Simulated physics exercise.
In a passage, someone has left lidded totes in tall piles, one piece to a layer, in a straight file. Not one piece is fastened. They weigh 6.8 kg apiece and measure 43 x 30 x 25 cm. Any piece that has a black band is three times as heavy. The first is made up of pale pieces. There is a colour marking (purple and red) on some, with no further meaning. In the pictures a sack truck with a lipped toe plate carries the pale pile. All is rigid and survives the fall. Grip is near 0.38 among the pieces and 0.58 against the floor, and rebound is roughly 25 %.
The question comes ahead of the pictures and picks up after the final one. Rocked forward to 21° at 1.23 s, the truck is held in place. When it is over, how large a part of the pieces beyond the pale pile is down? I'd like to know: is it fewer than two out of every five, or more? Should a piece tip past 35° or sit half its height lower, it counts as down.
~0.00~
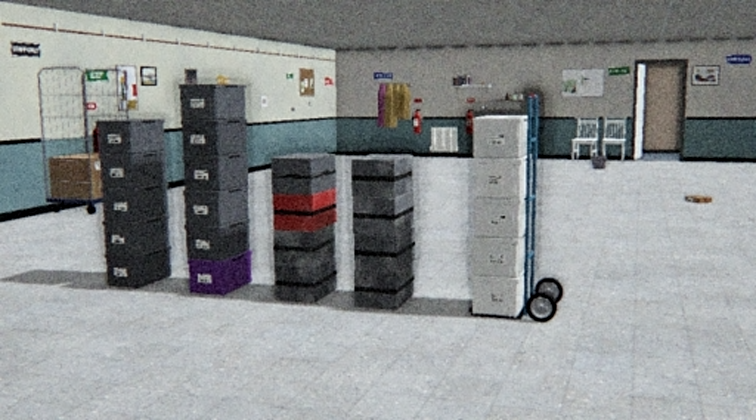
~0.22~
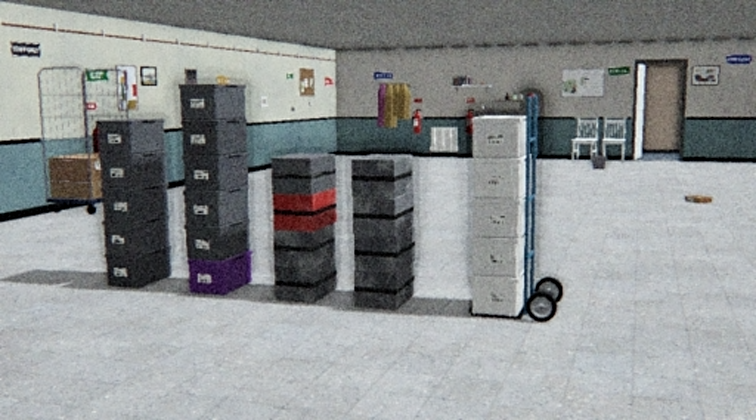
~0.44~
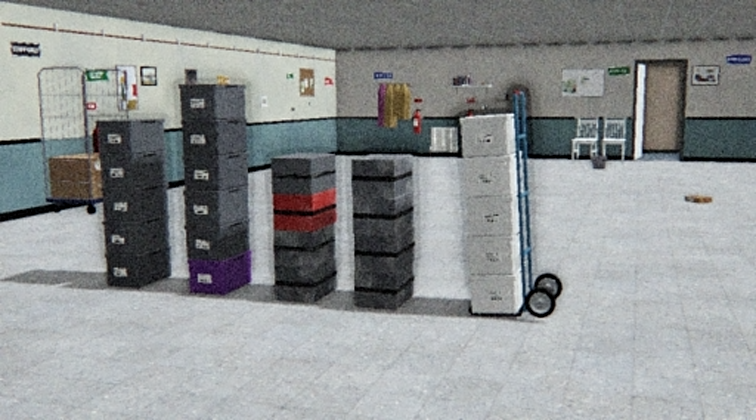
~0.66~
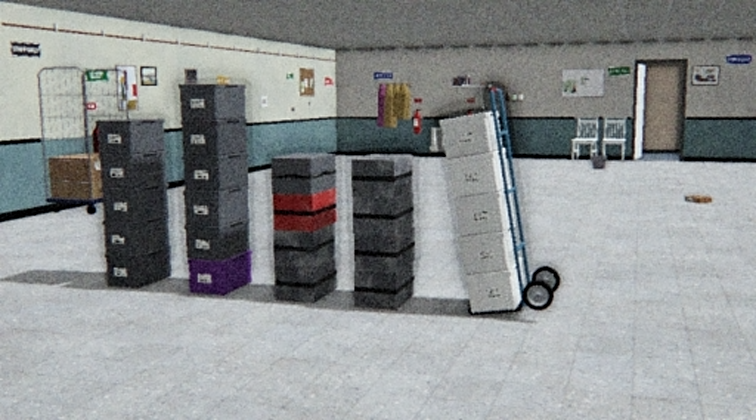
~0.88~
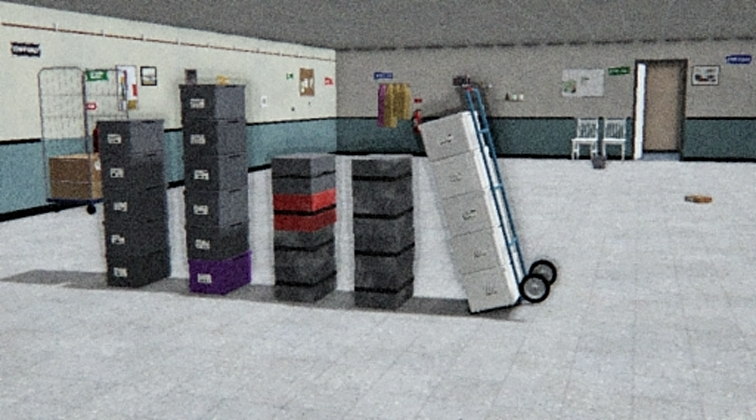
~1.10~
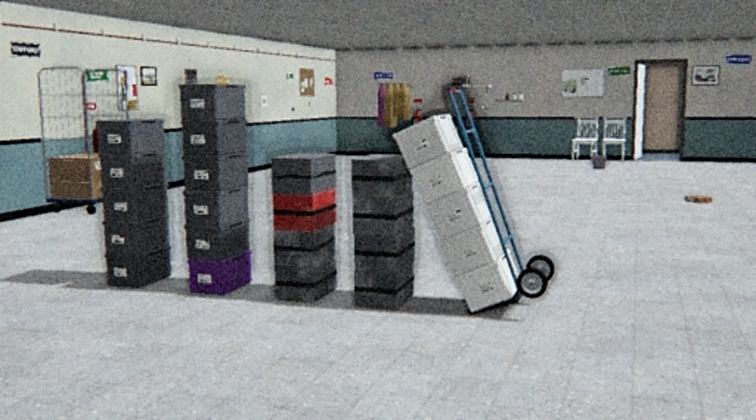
Fewer than two out of every five.
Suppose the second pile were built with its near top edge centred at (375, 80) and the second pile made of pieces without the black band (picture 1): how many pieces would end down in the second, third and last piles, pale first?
Down by pile: Second 1, third 0, last 0.
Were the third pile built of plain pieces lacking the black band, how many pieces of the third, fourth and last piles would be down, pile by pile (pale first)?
Down per pile - third: 0, fourth: 0, last: 0.
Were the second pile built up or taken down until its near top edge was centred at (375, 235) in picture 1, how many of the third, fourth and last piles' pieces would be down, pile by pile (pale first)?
Result: Third pile 0, fourth pile 0, last pile 0.
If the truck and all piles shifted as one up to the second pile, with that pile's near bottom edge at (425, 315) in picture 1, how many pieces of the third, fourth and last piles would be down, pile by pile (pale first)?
After that shift, the third pile would have 0 down, the fourth 0 and the last 0.
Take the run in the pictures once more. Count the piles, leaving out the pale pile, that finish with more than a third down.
0.
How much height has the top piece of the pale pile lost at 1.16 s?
Some 10 cm lower.
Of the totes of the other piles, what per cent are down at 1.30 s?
0 %.
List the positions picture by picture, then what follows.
In the first picture (each place is the centre of the face we see best), truck frame (529, 141) 0° forward; purple tote (206, 278); red tote (293, 213); the others all in place.
Truck frame (528, 141) 0° forward; red tote (293, 213), in the second picture.
Truck frame (517, 138) 4° forward, top of the pale pile leaning 4°; red tote (293, 213); the others all in place, in the third picture.
Truck frame (498, 134) 10° forward, top of the pale pile leaning 10°; red tote (293, 213); the others all in place, in the fourth picture.
Truck frame (478, 133) 16° forward, top of the pale pile leaning 16°; red tote (293, 213); the others all in place, in the fifth picture.
Truck frame (464, 133) 20° forward, top of the pale pile leaning 24°; red tote (293, 213); purple tote (206, 278); the others all in place, in the sixth picture.
By 1.16 s, 0 of the pale pile down; none of the 19 other totes down.
By 1.30 s, 0 of the pale pile down; none of the 19 other totes down, 1 disturbed.
When it is over (2.3 s), 0 of the pale pile down; none of the 19 other totes down, 1 disturbed; purple tote unmoved; red tote unmoved. That is 0 per cent. In pixels of the last frame, middles, purple tote near (221, 271), red tote near (306, 208).
